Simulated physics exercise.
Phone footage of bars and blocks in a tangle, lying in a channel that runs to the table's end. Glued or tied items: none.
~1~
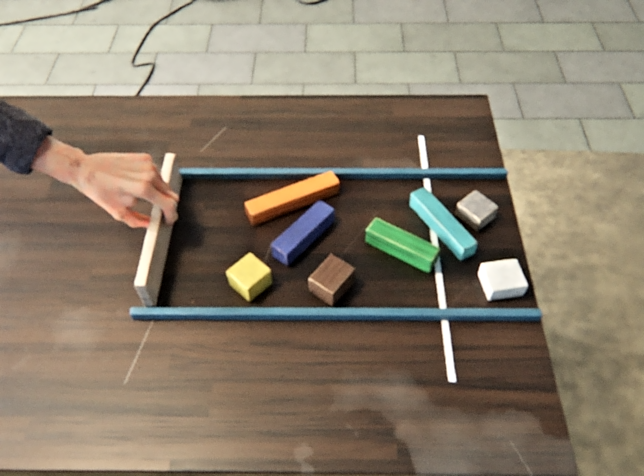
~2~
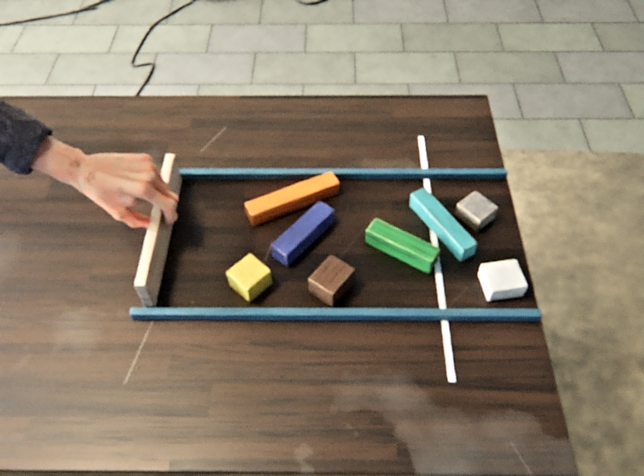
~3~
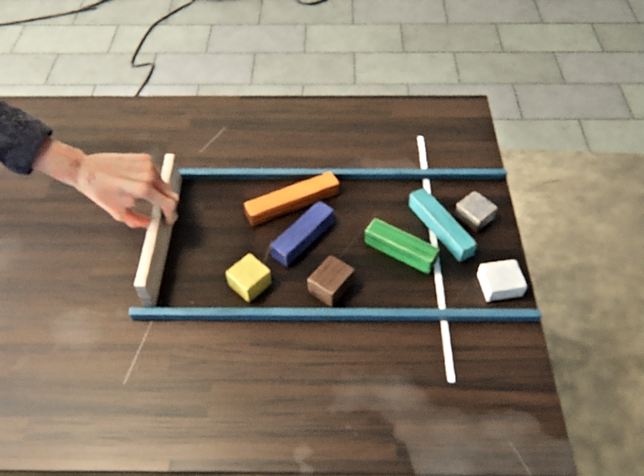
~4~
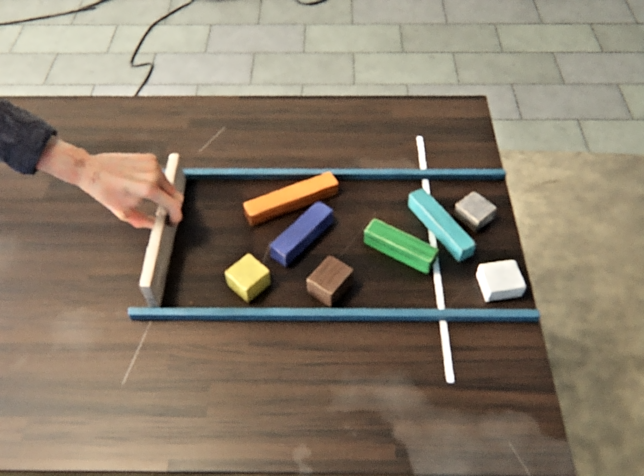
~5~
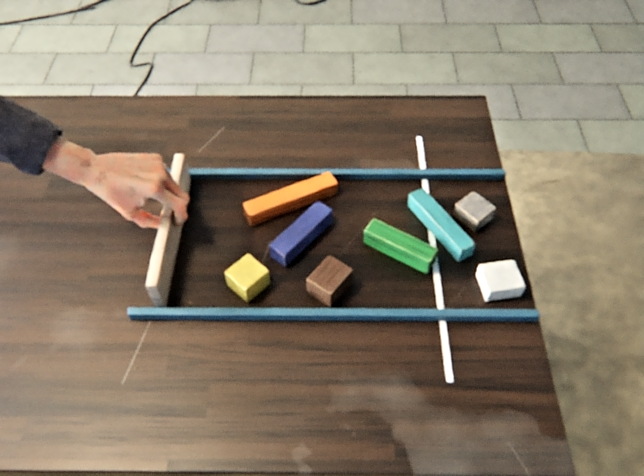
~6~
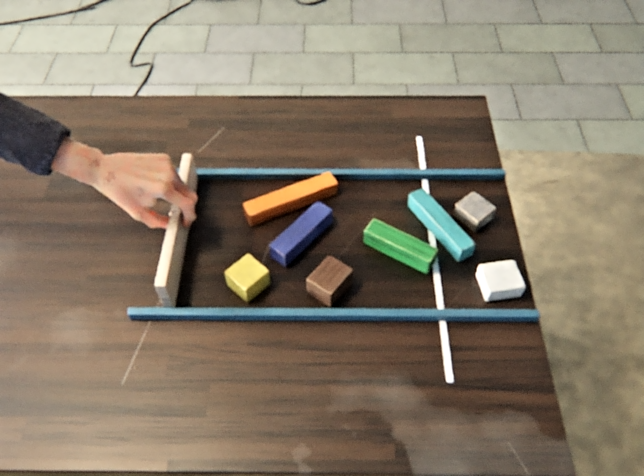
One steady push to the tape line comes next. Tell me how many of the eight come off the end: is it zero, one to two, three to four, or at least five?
Lost: One or two.
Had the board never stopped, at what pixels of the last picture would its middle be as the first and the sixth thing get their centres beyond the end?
Pixels in order: Roughly (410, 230), roughly (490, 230).
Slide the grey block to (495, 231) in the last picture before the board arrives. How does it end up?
Grey block: Gone.
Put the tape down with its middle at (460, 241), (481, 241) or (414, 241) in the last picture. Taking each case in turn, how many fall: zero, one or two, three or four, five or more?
3 or 4; at least five; one to two.
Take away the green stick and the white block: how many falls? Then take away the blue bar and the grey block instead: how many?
The first count is 1 and the second is 0.
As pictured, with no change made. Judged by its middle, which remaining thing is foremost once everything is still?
It's the turquoise bar.
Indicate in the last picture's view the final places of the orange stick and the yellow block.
The orange stick ends at (474, 198) and the yellow block at (455, 275).
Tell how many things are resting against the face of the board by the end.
That makes 3.
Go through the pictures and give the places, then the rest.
In the first picture, white block (502, 280); grey block (476, 211); turquoise bar (442, 223); board (161, 227); tape (434, 240).
In the second picture, grey block (476, 211); brown block (332, 281).
In the third picture, turquoise bar (441, 224); board (161, 227).
In the fourth picture, white block (501, 281); orange stick (292, 199).
In the fifth picture, grey block (474, 212); green stick (400, 246).
In the sixth picture, white block (500, 281); grey block (474, 212); turquoise bar (440, 224); board (179, 227); tape (432, 241).
A little later, none off yet; white block at rest near (500, 281); grey block at rest near (474, 212); turquoise bar at rest near (440, 224).
Next, none off yet; white block shifted a little near (521, 283); grey block shifted a little near (490, 212); turquoise bar shifted a little near (475, 231).
When it is over, the number that fall off is one or two; down, grey block and white block.
